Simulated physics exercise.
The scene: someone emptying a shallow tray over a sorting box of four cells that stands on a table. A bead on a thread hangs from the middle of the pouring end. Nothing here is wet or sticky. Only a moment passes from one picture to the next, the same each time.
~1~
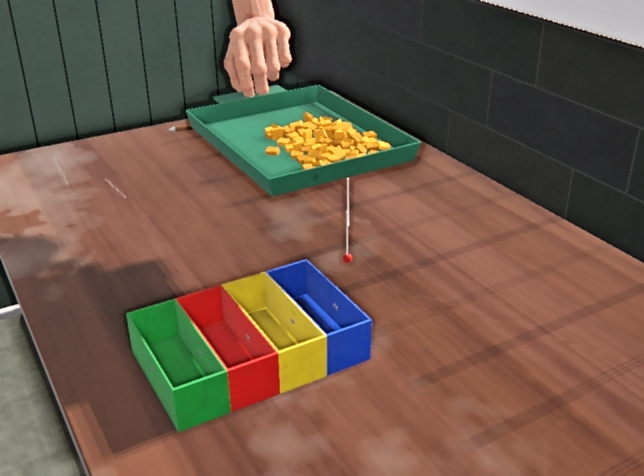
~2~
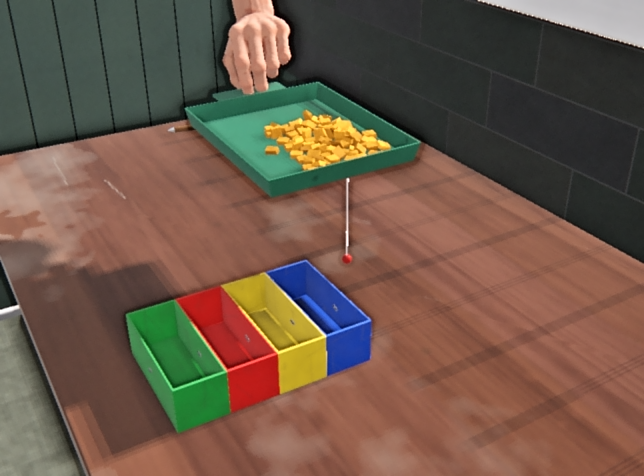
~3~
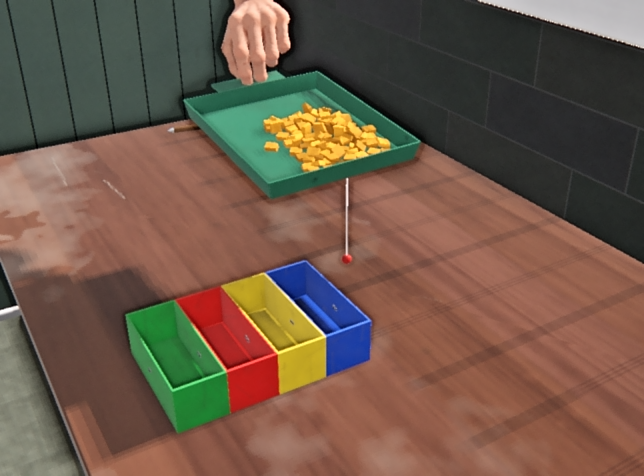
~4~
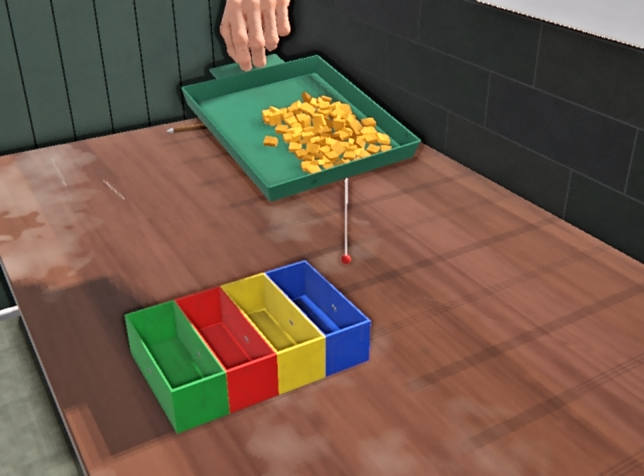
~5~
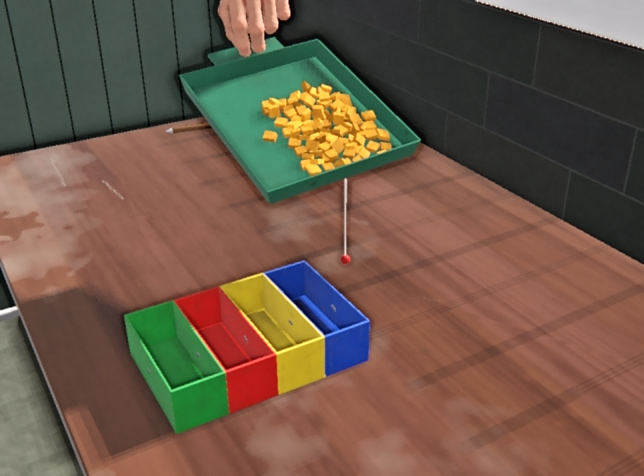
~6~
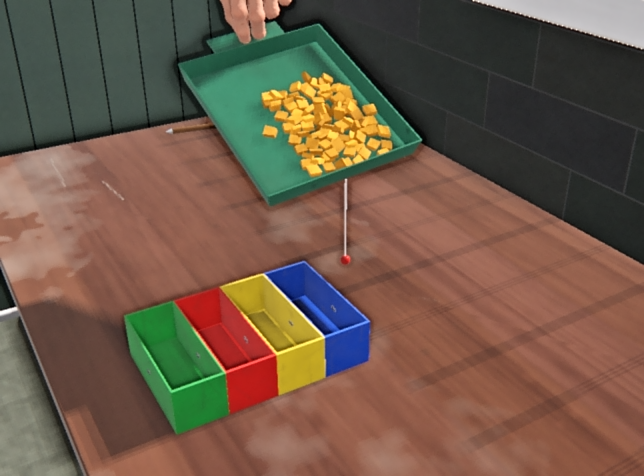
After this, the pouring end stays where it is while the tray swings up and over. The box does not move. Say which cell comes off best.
It favours the blue compartment.
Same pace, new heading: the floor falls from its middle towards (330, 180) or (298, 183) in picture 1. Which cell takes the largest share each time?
First that blue cell, then the cell in blue.
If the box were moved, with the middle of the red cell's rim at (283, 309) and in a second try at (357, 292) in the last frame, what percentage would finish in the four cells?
About 100 and 90 per cent.
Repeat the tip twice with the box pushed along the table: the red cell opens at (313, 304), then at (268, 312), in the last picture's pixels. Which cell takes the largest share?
The first try: That red cell. The second: The yellow one.
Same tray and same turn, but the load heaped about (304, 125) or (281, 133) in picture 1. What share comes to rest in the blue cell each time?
First some 50, then 50 per cent.
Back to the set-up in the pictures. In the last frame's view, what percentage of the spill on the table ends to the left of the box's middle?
Roughly 0 in a hundred.
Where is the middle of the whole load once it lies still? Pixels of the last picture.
Roughly at (326, 338).
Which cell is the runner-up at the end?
In second place: That yellow cell.
Soon after the last picture, tray tipped steeply; all on the tray.
A little later, tray tipped past a quarter turn; most on the tray; a small part in the blue cell; a small part in the yellow cell; a small part falling or outside the box.
Later still, tray tipped past a quarter turn; about half in the blue cell; about a quarter in the yellow cell; about a third falling or outside the box.
At rest, tray tipped past a quarter turn; about half in the blue cell; about a quarter in the yellow cell; none in the green cell; none in the red cell; about a third outside the box.
